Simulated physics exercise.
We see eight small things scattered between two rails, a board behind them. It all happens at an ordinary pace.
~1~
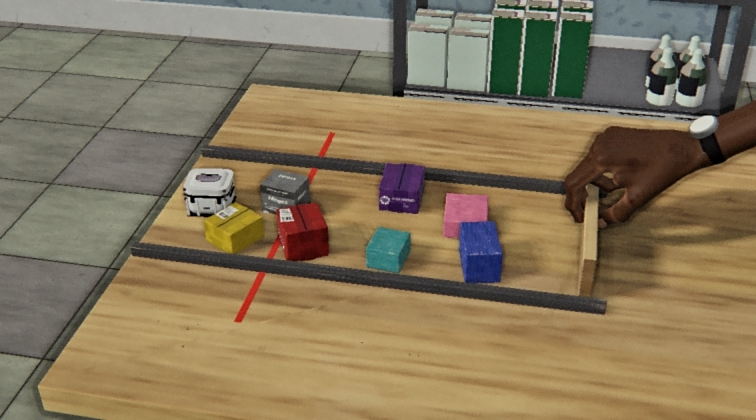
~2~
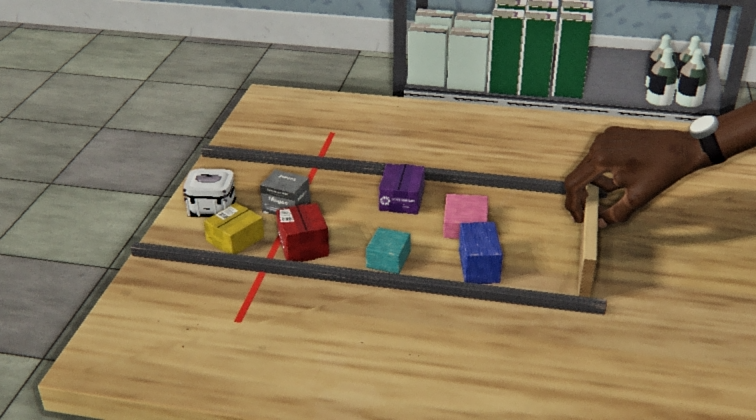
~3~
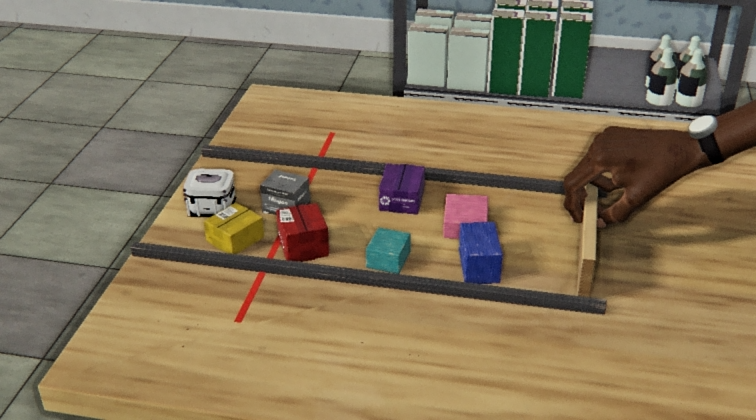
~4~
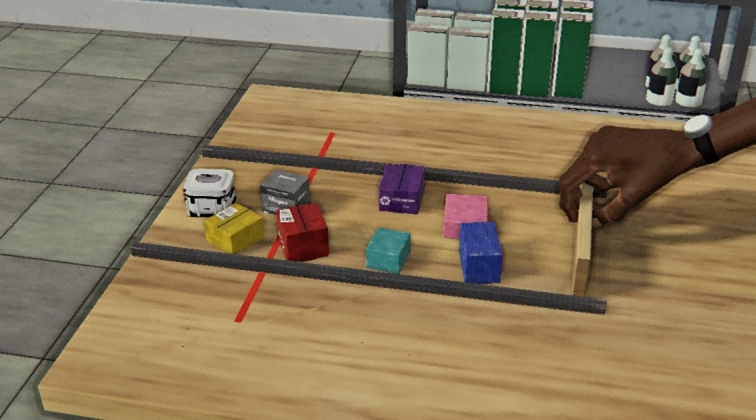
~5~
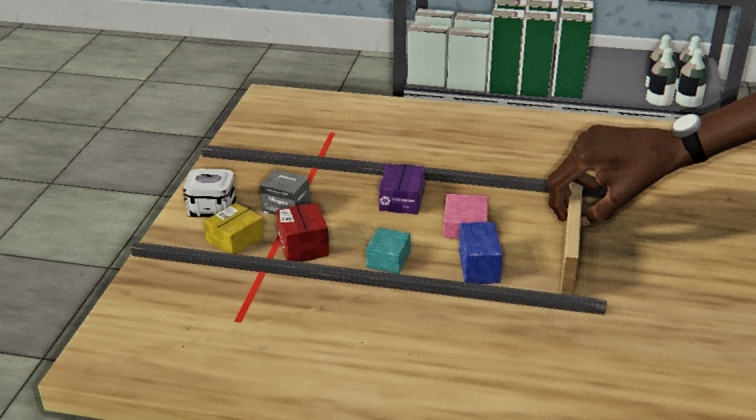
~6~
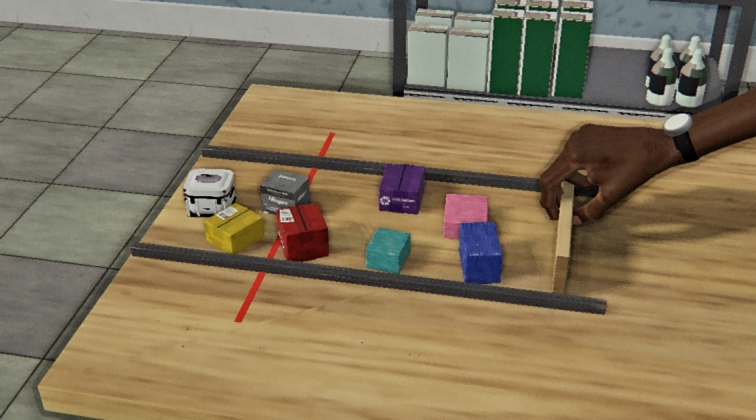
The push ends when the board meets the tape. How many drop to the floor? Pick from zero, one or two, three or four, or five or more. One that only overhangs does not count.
Outcome: The number that fall off is zero.
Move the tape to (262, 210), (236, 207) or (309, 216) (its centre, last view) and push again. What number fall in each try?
Try by try, 2, 3 and 0.
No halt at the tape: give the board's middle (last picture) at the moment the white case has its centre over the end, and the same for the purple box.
Near (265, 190) and (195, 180).
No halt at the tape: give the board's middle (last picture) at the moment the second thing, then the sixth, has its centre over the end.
About (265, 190), then (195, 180).
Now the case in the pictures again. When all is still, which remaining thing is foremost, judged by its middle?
The yellow box ends nearest.
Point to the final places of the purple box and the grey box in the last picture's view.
Near (287, 166) and (234, 192).
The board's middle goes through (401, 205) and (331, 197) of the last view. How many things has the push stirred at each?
By then 5, and 7.
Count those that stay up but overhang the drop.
1 of them.
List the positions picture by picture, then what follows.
In the first frame, white case (210, 192); yellow box (234, 229); grey box (286, 194); board (589, 225); tape (292, 214).
In the second frame, yellow box (234, 229); pink block (466, 217).
In the third frame, grey box (286, 195); board (588, 225).
In the fourth frame, white case (210, 192); purple box (402, 189).
In the fifth frame, yellow box (234, 229); turquoise block (389, 250).
In the sixth frame, white case (210, 192); yellow box (234, 229); grey box (286, 195); board (565, 223); tape (292, 214).
A little later, none off yet; white case at rest near (210, 192); yellow box at rest near (234, 229); grey box at rest near (286, 195).
When it is over, the number that fall off is zero.
